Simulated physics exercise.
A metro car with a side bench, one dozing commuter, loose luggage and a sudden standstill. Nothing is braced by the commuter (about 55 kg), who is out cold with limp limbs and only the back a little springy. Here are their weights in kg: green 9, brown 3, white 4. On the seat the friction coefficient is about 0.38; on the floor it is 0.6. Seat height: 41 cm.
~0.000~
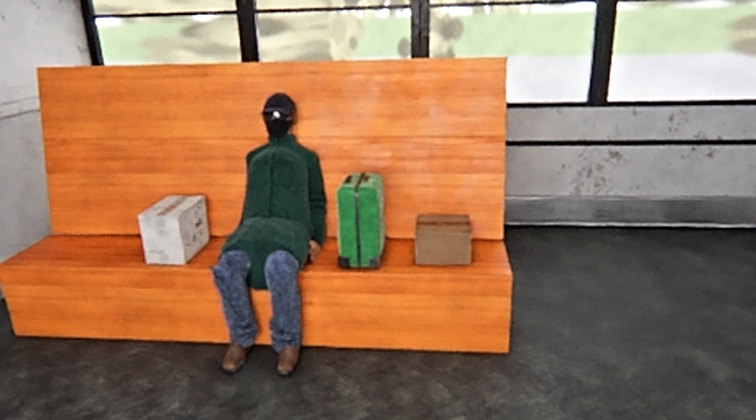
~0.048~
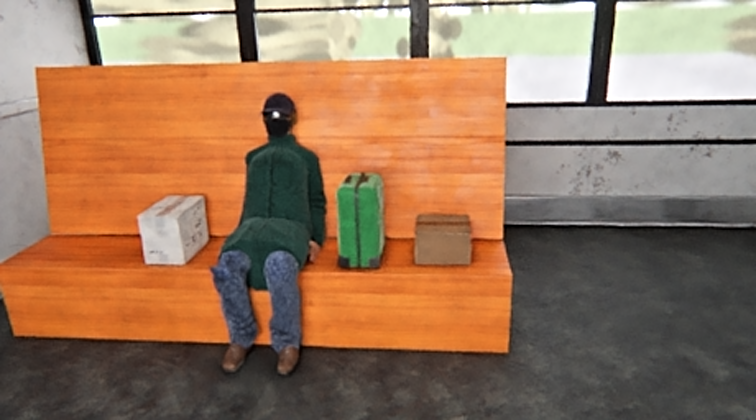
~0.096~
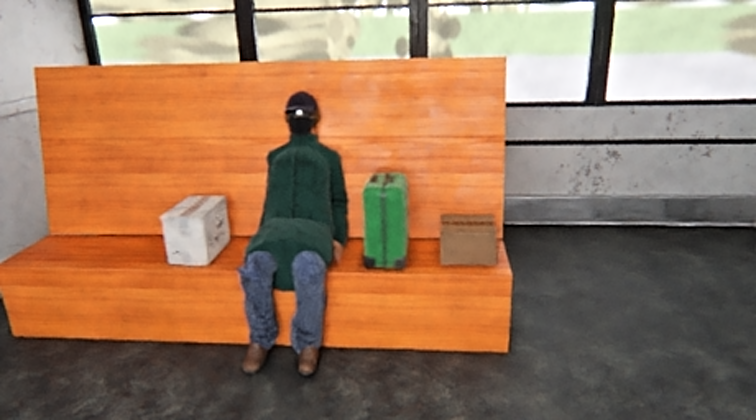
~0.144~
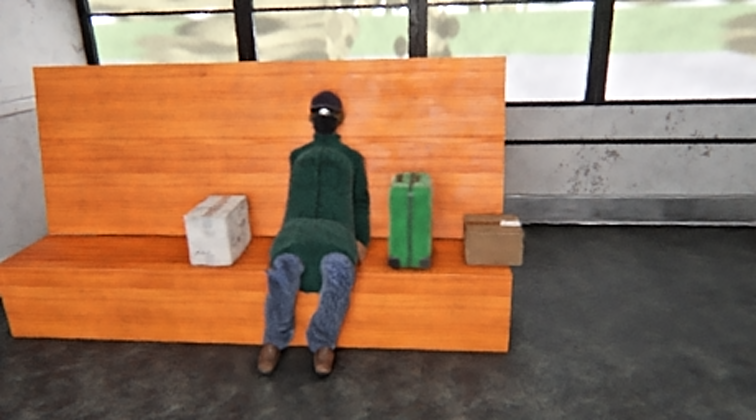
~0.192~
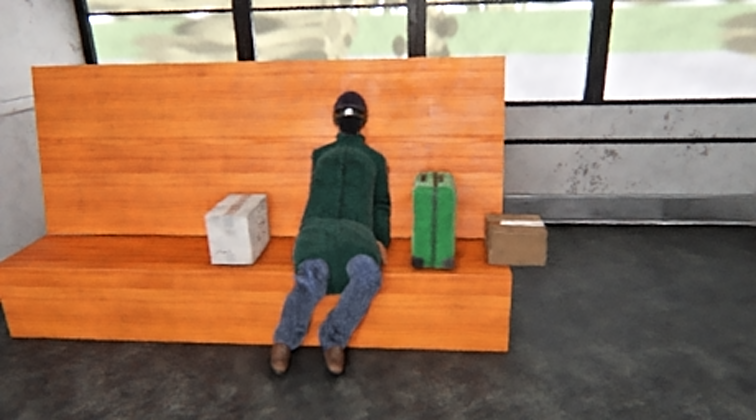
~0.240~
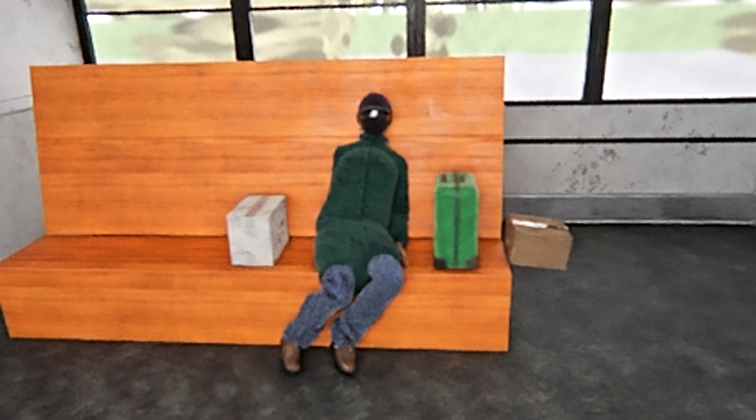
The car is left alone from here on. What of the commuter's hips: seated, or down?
The commuter's hips: Off the seat.
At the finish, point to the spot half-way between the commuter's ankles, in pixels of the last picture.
The midpoint sits near (371, 396).
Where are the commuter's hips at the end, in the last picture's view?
Somewhere close to (543, 389).
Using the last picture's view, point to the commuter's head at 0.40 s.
(461, 135).
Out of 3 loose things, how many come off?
That would be 2 of them.
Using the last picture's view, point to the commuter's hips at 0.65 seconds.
About (446, 226).
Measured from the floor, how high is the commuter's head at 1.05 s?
Roughly 10 cm above the floor.
After 0.40 s the commuter's hips are 56 cm above the ground, near (393, 232) in the last picture's view.
After 0.65 s the commuter's hips are 60 cm above the ground, near (446, 226) in the last picture's view.
After 1.05 s the commuter's hips are 58 cm above the ground, near (518, 251) in the last picture's view; the white holdall 67 cm short of the bench end, tilted 0°.
Final state at 2.2 s, green case drops off; brown carton drops off; white holdall stays on; commuter's hips lose the seat.
